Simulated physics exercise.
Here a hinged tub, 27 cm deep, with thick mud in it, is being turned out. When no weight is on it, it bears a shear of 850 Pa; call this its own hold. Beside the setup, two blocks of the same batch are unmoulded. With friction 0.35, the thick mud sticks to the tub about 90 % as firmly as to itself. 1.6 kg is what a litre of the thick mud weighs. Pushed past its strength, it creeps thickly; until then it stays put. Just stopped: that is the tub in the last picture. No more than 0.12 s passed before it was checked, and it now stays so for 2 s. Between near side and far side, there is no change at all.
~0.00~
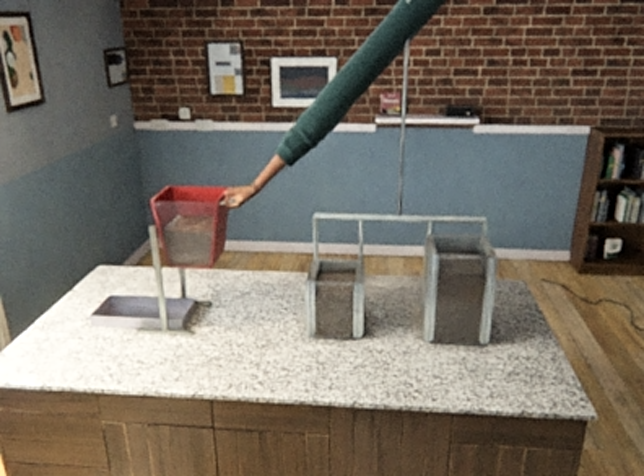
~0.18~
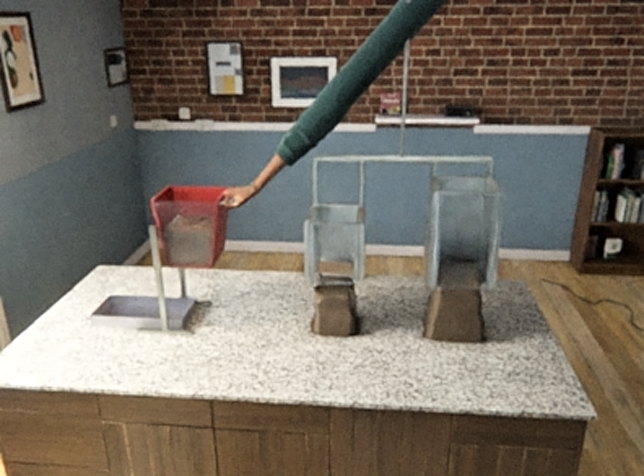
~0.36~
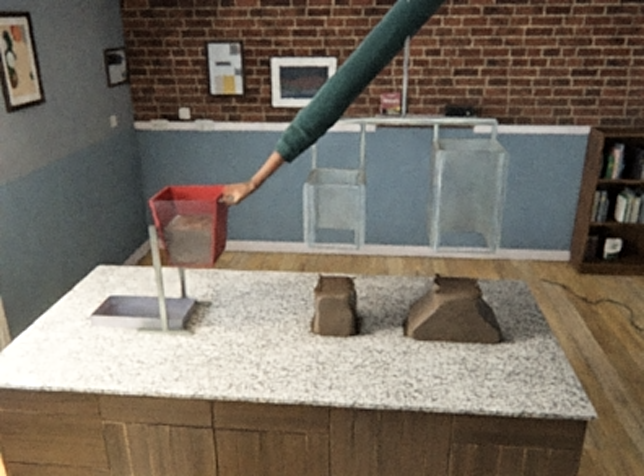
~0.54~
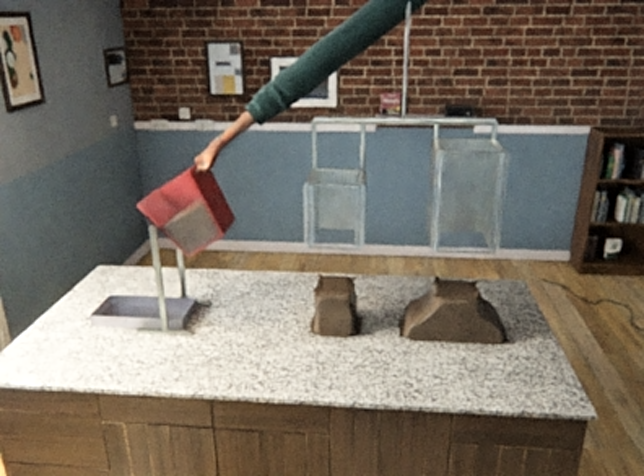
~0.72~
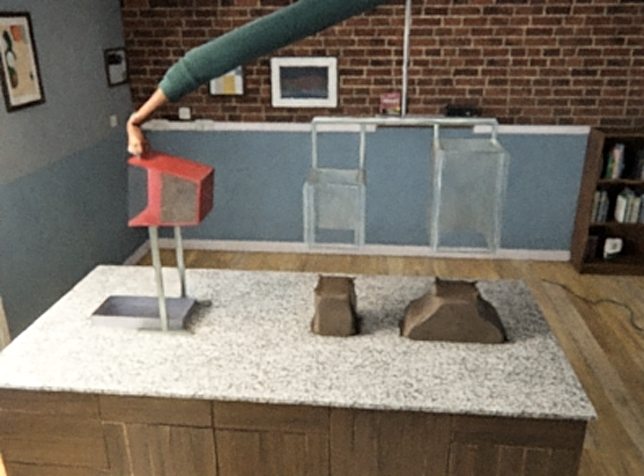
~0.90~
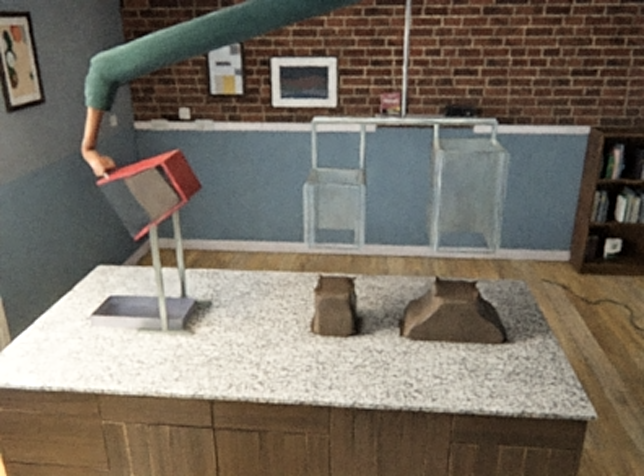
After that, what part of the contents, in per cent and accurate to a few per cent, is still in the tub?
The part still in the tub is near 0 out of 100.
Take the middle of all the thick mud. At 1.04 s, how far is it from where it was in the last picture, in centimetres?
It has moved close to 10 cm.
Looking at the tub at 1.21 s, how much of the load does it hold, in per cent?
Near 2 in a hundred.
After 1.04 s, the tub is at 117 degrees and holds 98 %.
After 1.21 s, the tub is at 117 degrees and holds 2 %.
After 1.38 s, the tub is at 117 degrees and holds 0 %.
After 1.55 s, the tub is at 117 degrees and holds 0 %.
After 2.90 s, at the end, the tub is at 117 degrees and holds 0 %.
